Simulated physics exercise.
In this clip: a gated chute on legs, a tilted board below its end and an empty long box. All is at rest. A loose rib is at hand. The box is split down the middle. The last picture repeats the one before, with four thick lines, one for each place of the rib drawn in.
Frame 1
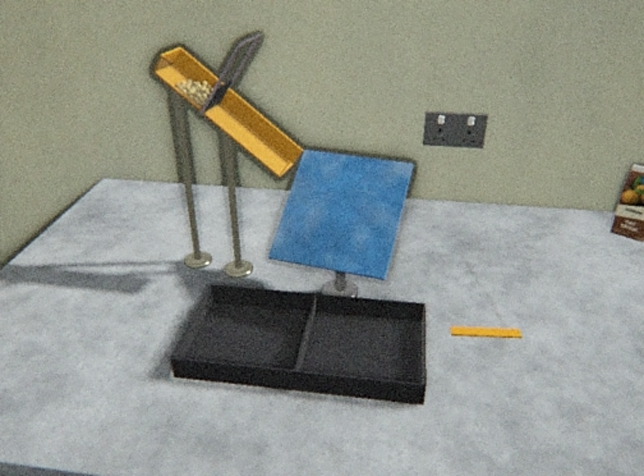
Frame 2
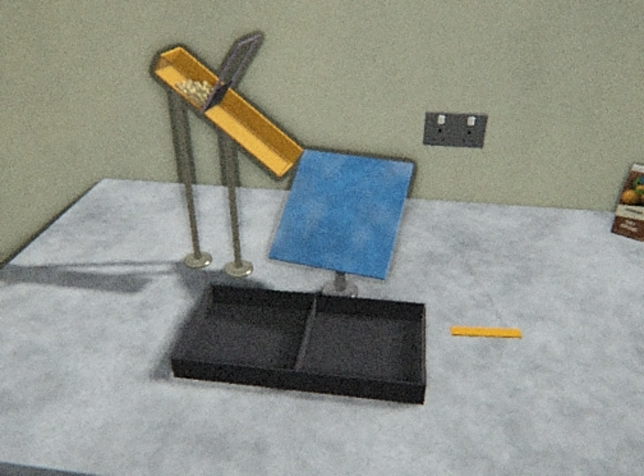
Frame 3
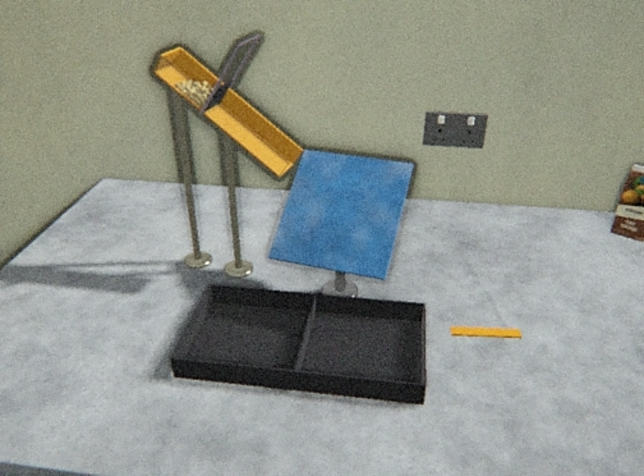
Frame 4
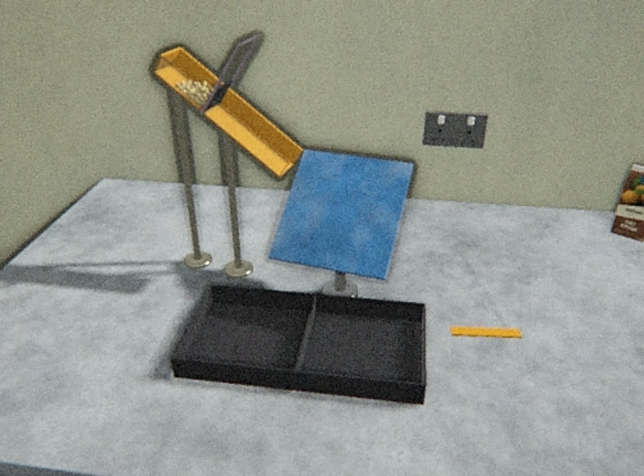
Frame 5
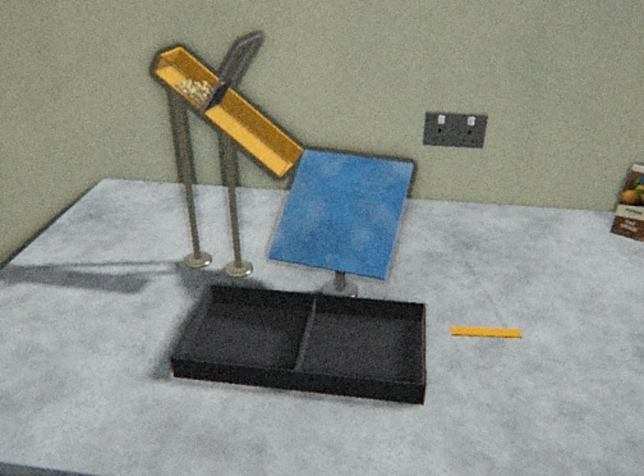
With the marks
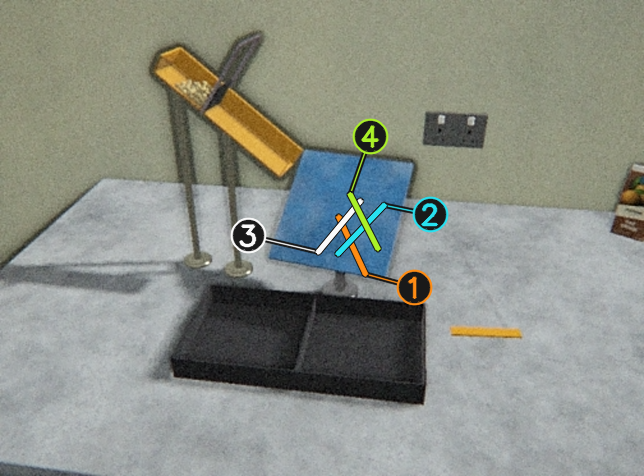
A yellow chute on legs, with pale beans behind its closed gate, stood above a tilted blue board and an empty black box split in two, an orange strip lying nearby; nothing moved.
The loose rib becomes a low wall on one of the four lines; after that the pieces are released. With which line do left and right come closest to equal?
Go for 2.
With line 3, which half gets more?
Left.
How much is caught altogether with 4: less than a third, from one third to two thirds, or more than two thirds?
It is more than two thirds.
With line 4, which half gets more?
Right.
On the marked copy, line 1 from (338, 217) to (365, 274); line 2 from (384, 205) to (337, 253); line 3 from (360, 201) to (318, 251); line 4 from (350, 194) to (377, 248).
With 1, of what is caught, a small part in the left half, nearly all in the right.
With 2, of what is caught, about two thirds in the left half, about a third in the right.
With 3, of what is caught, nearly all in the left half, a small part in the right.
With 4, of what is caught, a stray few in the left half, nearly all in the right.
